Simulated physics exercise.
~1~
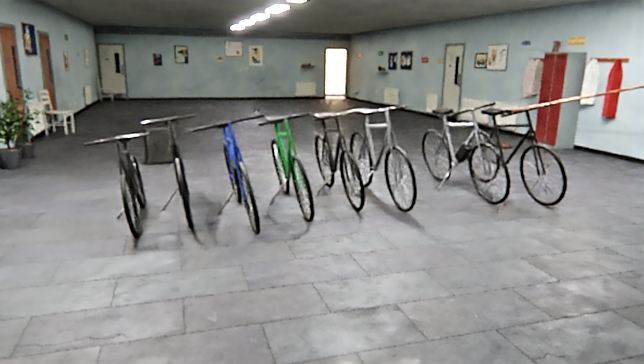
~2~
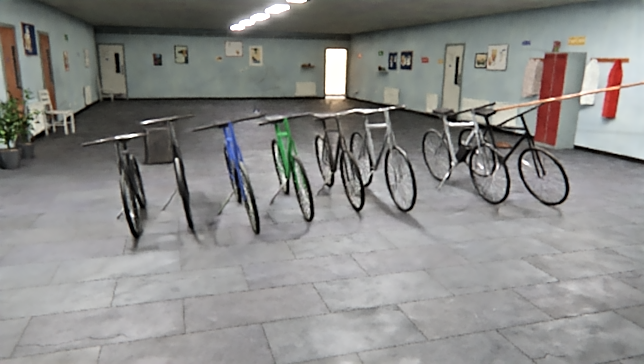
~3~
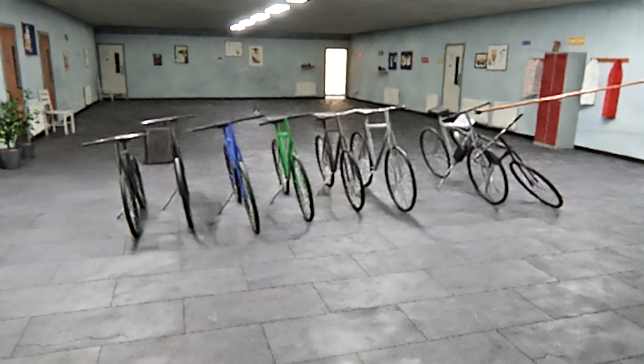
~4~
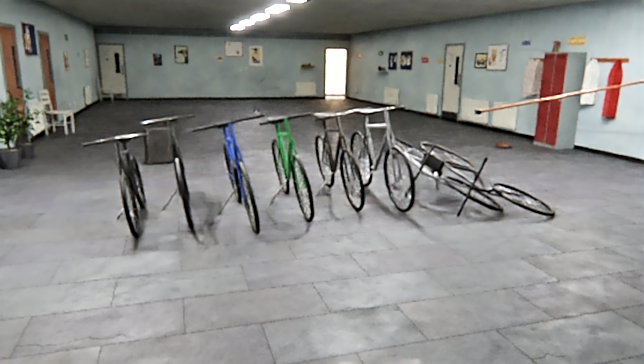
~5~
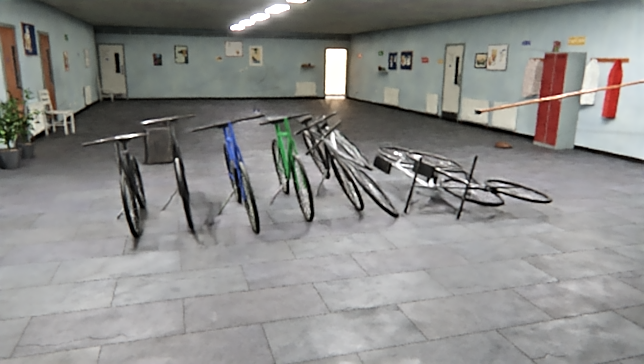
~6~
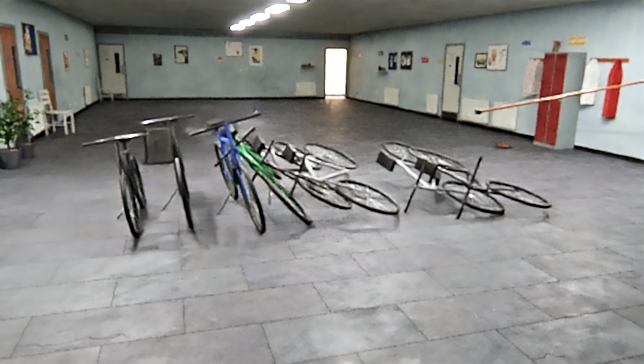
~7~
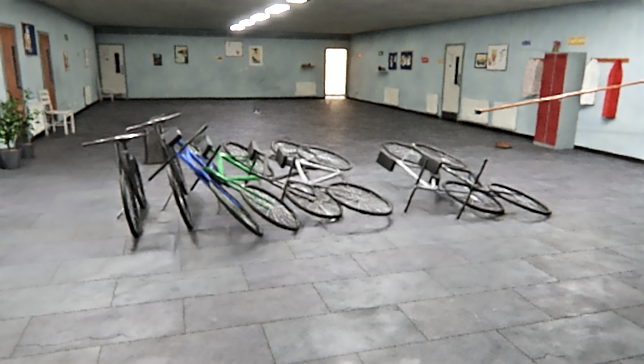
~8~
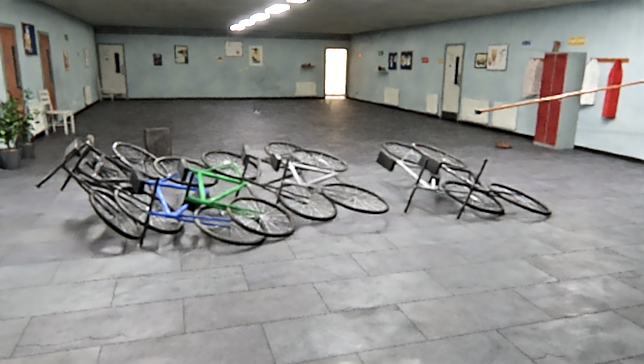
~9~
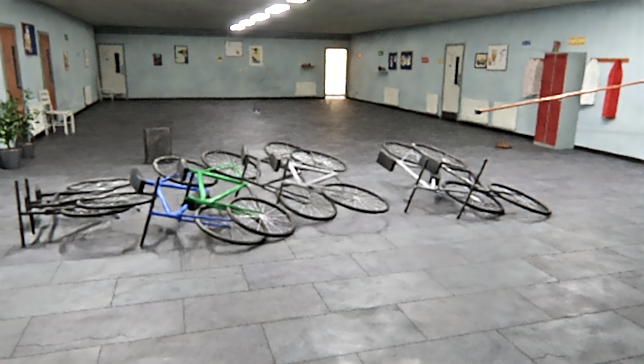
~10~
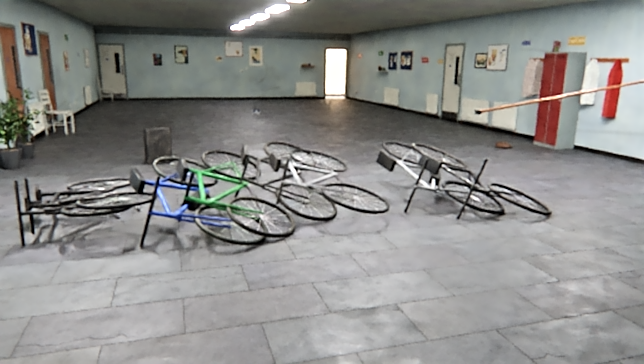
A long pole nudged the bicycle at the right end of a row of eight, and it tipped left into its neighbour, setting off a chain that toppled the green and blue ones and carried on until all of them lay on the tiled floor.
